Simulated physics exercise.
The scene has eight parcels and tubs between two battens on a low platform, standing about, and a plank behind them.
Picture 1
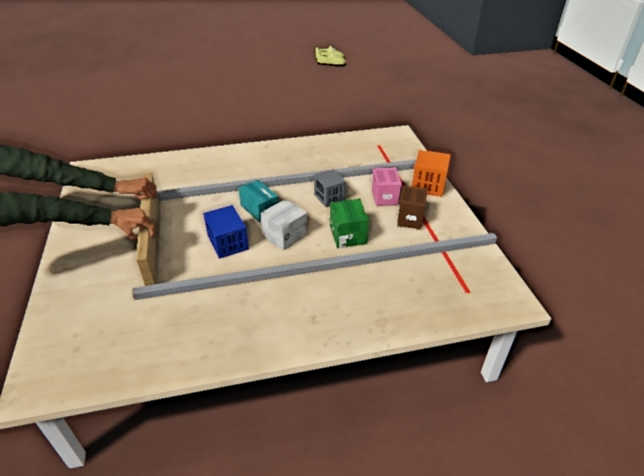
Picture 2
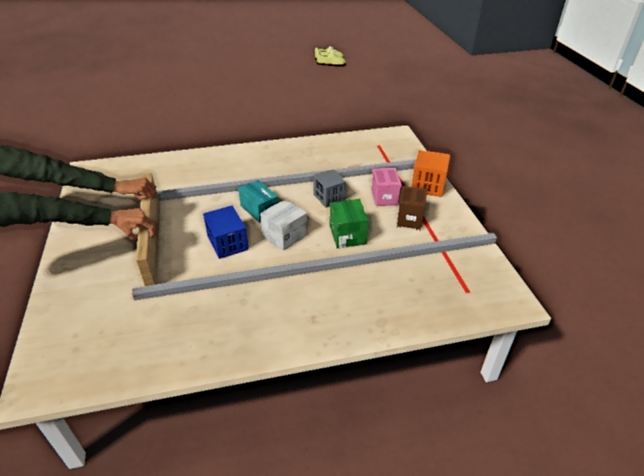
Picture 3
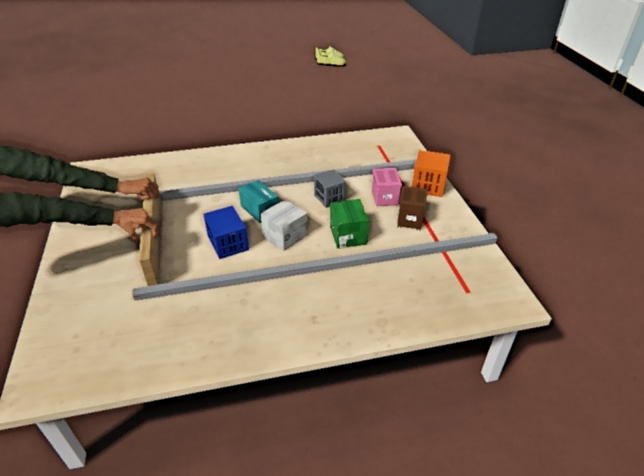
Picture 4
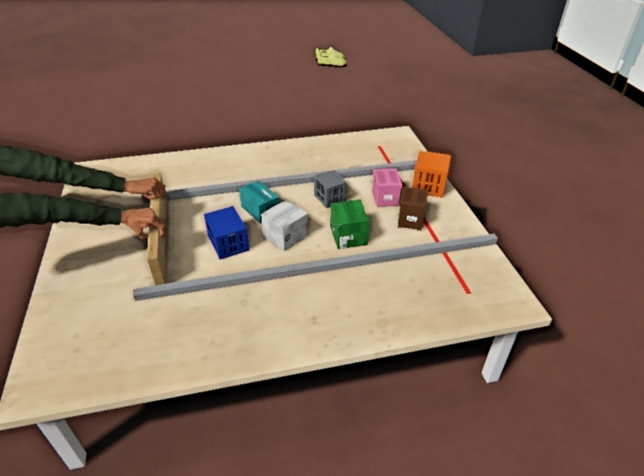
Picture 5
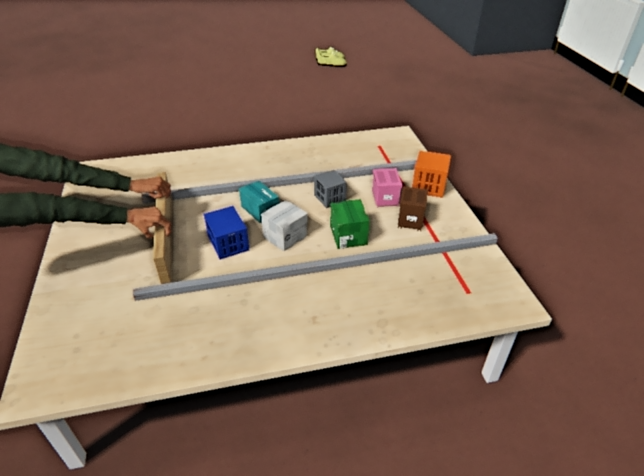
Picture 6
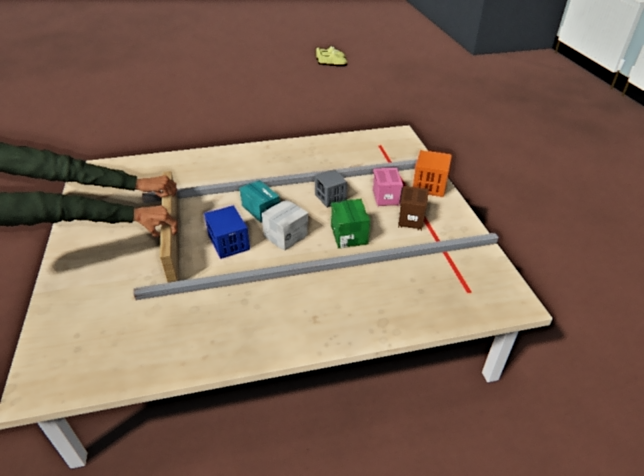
On a low wooden platform, two hands slide a plank slightly right behind eight still containers.
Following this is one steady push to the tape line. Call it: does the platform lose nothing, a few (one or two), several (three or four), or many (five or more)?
It loses several, three or four.
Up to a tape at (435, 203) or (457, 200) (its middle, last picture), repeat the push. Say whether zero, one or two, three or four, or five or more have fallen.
The first spot gives 5 or more, the second gives more than four.
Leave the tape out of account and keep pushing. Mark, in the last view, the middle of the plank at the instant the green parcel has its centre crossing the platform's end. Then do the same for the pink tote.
First it's close to (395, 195), next close to (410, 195).
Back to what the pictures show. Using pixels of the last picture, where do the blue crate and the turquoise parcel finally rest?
About (438, 203), and about (420, 183).
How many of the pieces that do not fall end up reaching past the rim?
I'd say 1 of them.
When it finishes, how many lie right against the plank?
That makes 2.
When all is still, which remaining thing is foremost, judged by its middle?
White box.
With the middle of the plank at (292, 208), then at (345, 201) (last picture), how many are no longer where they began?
The first number is 4, the next one 7.
Soon after, none off yet; orange crate at rest near (432, 173); brown tote at rest near (413, 208); pink tote at rest near (387, 187).
Then, none off yet; orange crate at rest near (432, 173); brown tote moved a little near (423, 207); pink tote at rest near (387, 187).
Further on, none off yet; orange crate moved a little near (447, 172); brown tote moved well along near (479, 200); pink tote moved about its own width near (425, 185).
By the end, the number that fall off is three or four; fallen, green parcel, pink tote, brown tote and orange crate.
